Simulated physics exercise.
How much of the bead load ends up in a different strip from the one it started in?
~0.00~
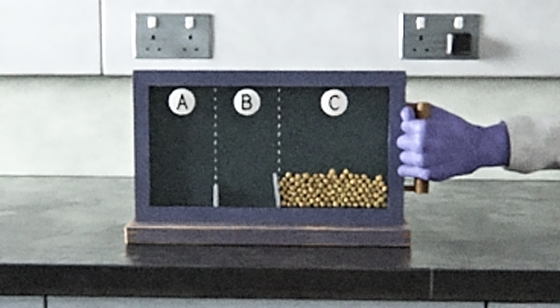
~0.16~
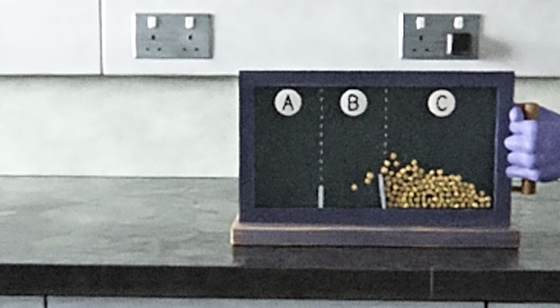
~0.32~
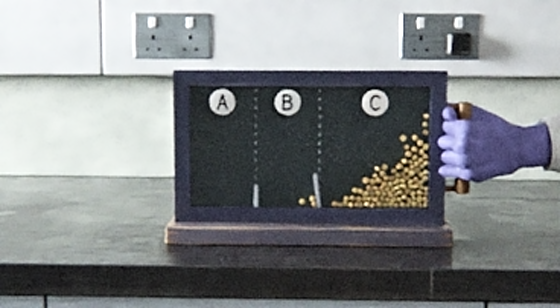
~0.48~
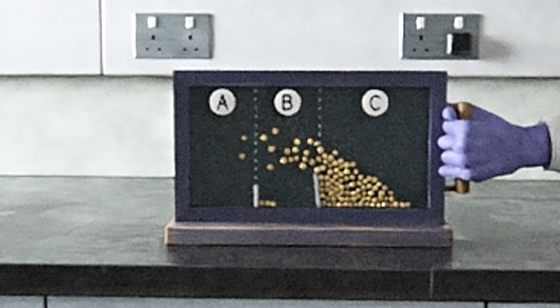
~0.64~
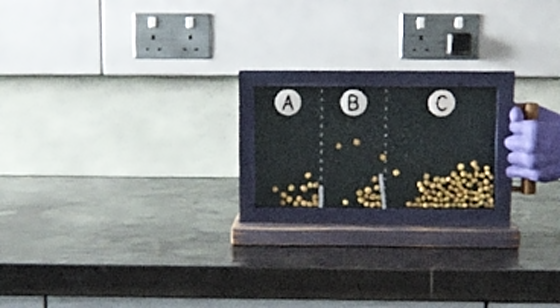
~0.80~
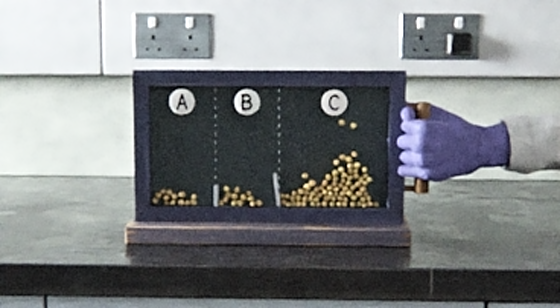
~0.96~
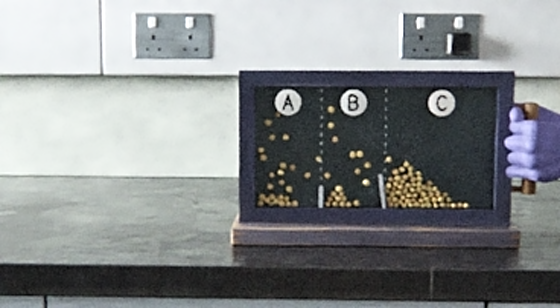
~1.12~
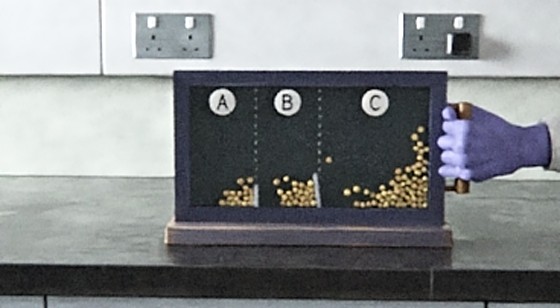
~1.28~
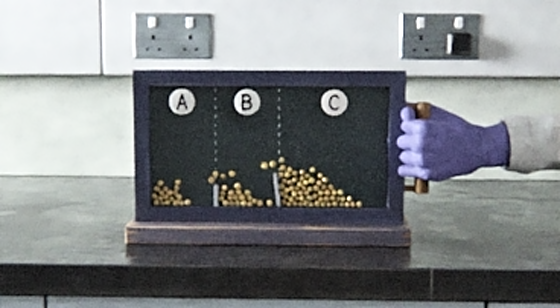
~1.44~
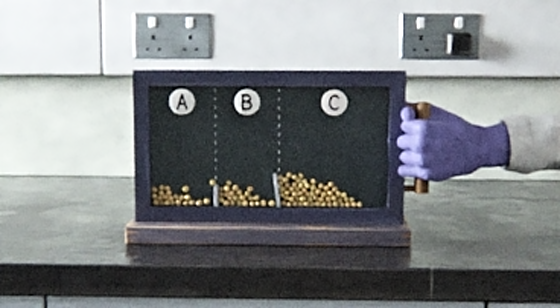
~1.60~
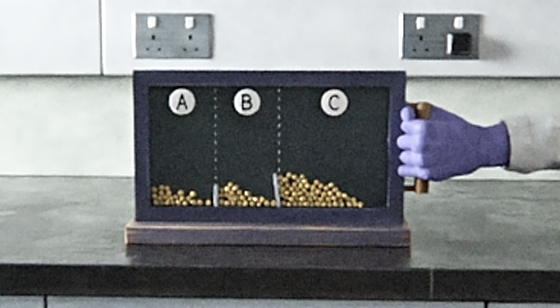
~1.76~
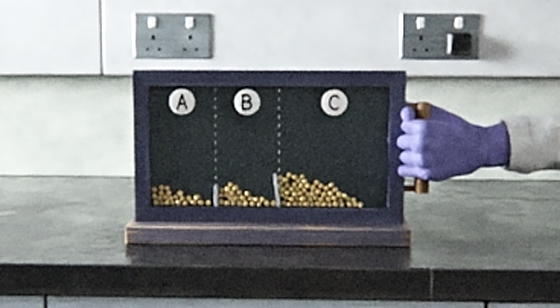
A high share, well over a quarter of the beads, ends up outside strip C, resting in strips A and B.
